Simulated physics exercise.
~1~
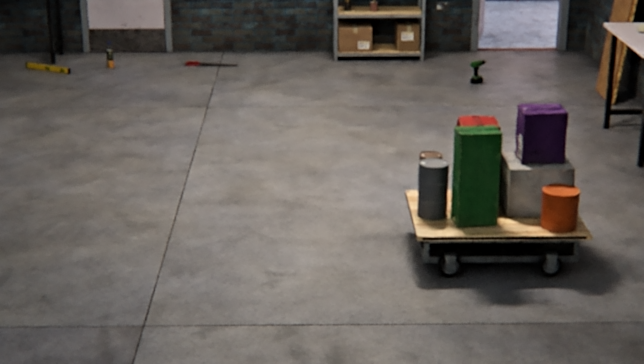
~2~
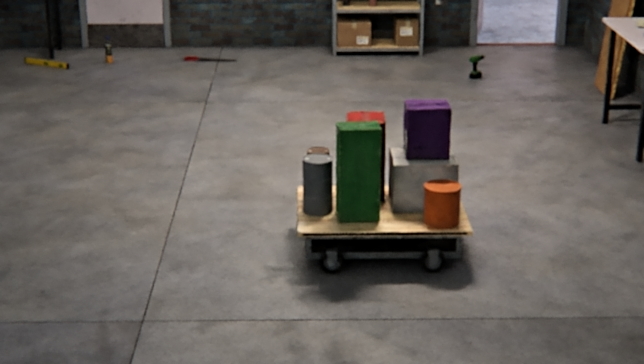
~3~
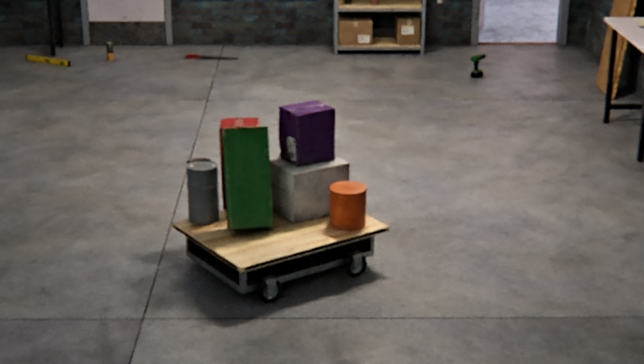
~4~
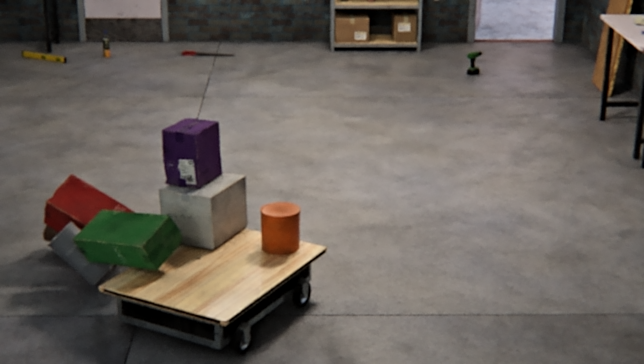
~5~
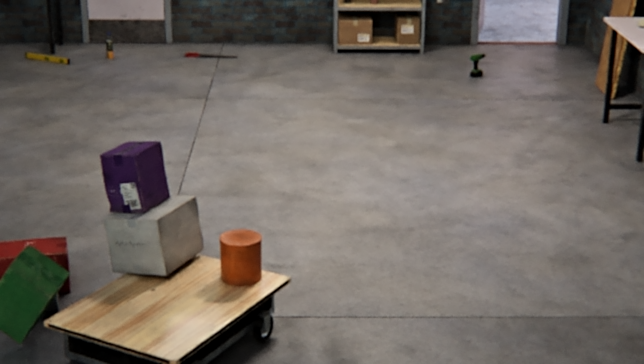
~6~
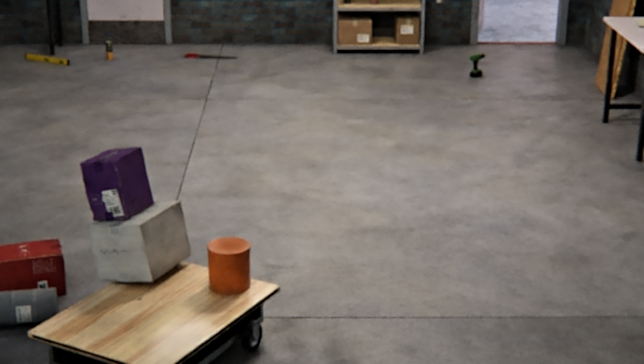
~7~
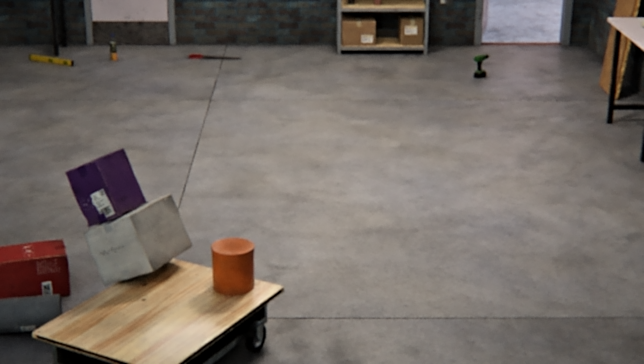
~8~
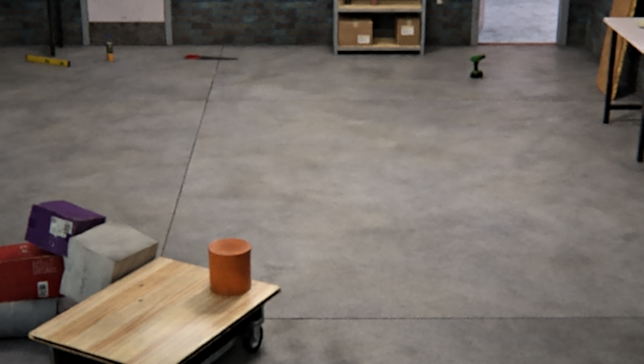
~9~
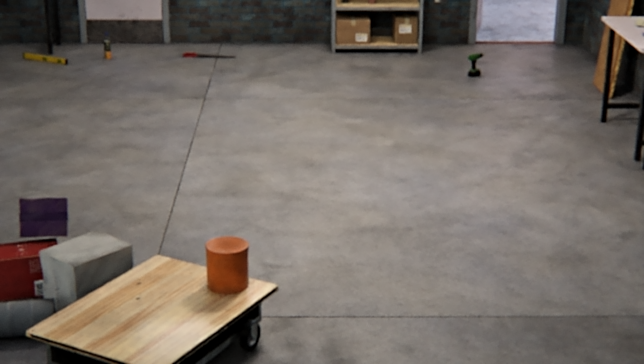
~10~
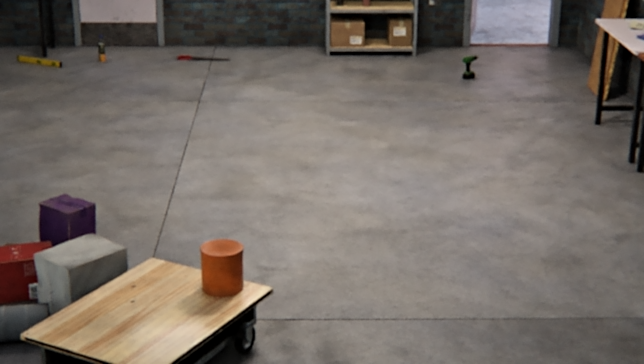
Workshop floor with a loaded cart rolling left and curving nearer, spilling boxes and a grey canister, stopping with the orange pail aboard.
